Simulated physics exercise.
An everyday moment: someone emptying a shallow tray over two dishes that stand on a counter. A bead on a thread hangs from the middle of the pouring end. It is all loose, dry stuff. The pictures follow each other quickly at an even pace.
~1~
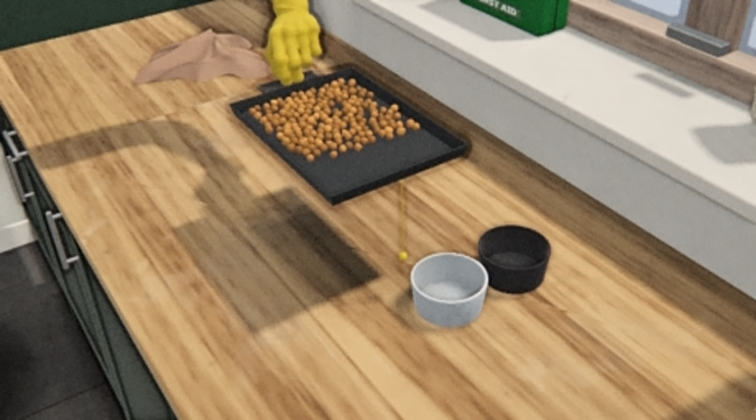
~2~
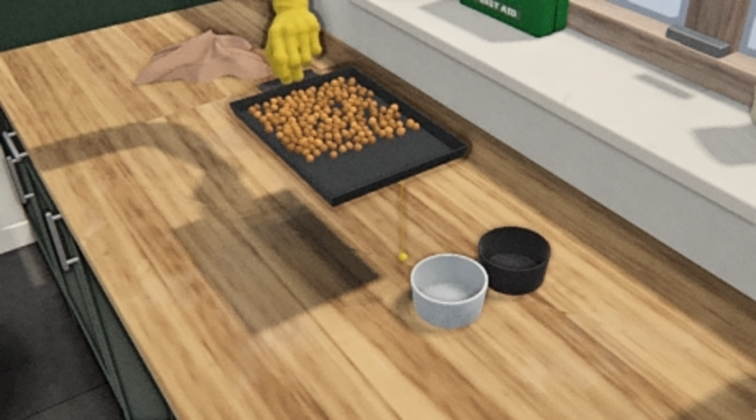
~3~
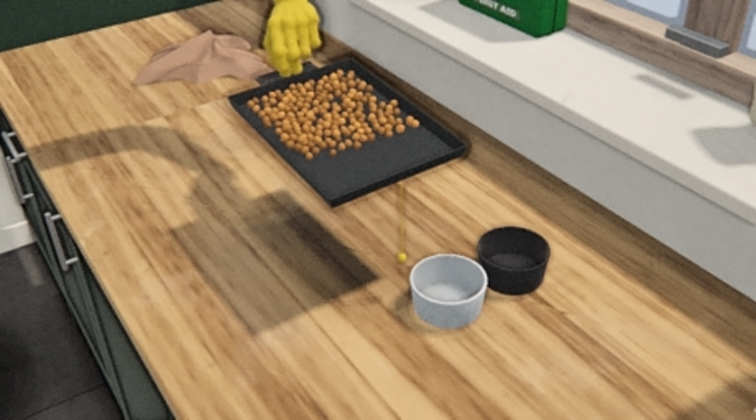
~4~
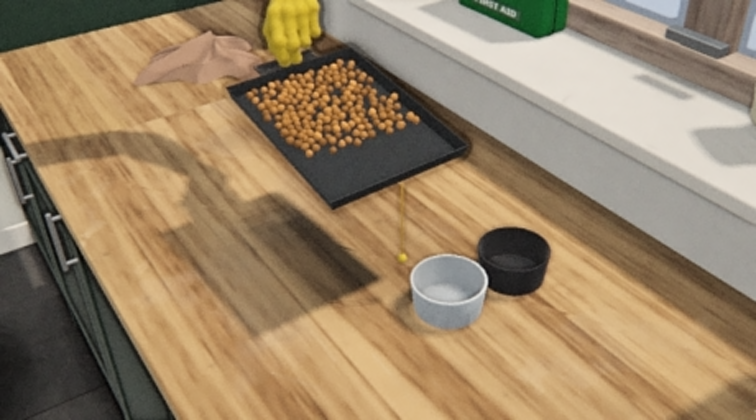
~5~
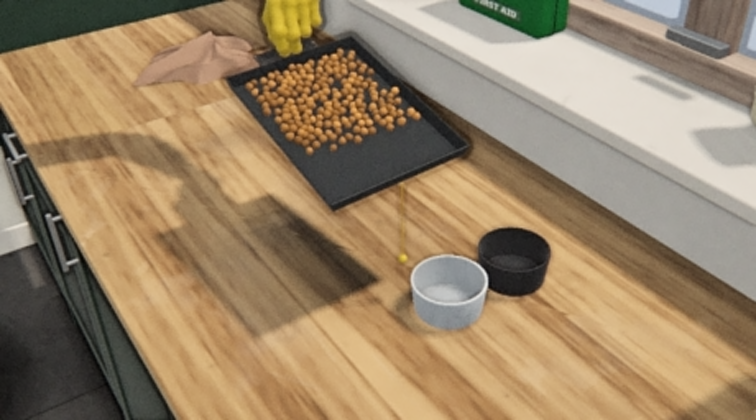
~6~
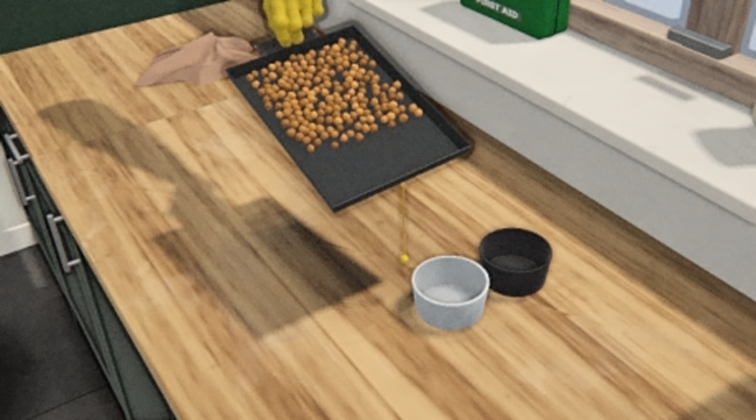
On a wooden counter, a yellow-gloved hand gradually raises the far end of a tray of chickpeas.
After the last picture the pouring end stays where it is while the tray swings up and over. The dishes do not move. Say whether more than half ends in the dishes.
Caught overall: Less than half.
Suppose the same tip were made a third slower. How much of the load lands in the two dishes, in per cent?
It comes to 10 per cent or so.
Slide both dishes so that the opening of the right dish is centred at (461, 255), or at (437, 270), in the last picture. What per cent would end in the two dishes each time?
About 40 and 80 per cent.
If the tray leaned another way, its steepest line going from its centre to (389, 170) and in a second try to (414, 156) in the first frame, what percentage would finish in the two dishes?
About 50 and 50 per cent.
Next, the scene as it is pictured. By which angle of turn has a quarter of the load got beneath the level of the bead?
Roughly 95°.
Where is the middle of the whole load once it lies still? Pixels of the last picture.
Roughly at (385, 340).
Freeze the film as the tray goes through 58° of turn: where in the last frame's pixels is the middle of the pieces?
Around (369, 179).
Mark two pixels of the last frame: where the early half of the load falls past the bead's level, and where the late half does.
Early half (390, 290), late half (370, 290).
Shortly afterwards, tray tipped steeply; the bulk on the tray; only a few outside both; a little in the air.
Next, tray tipped right over; near two thirds on the tray; only a few in the left dish; near a quarter outside both; only a few in the air.
Some moments later, tray tipped past a quarter turn; a little in the left dish; the bulk outside both.
In the end, tray tipped past a quarter turn; a little in the left dish; none at all in the right dish; the bulk outside both.
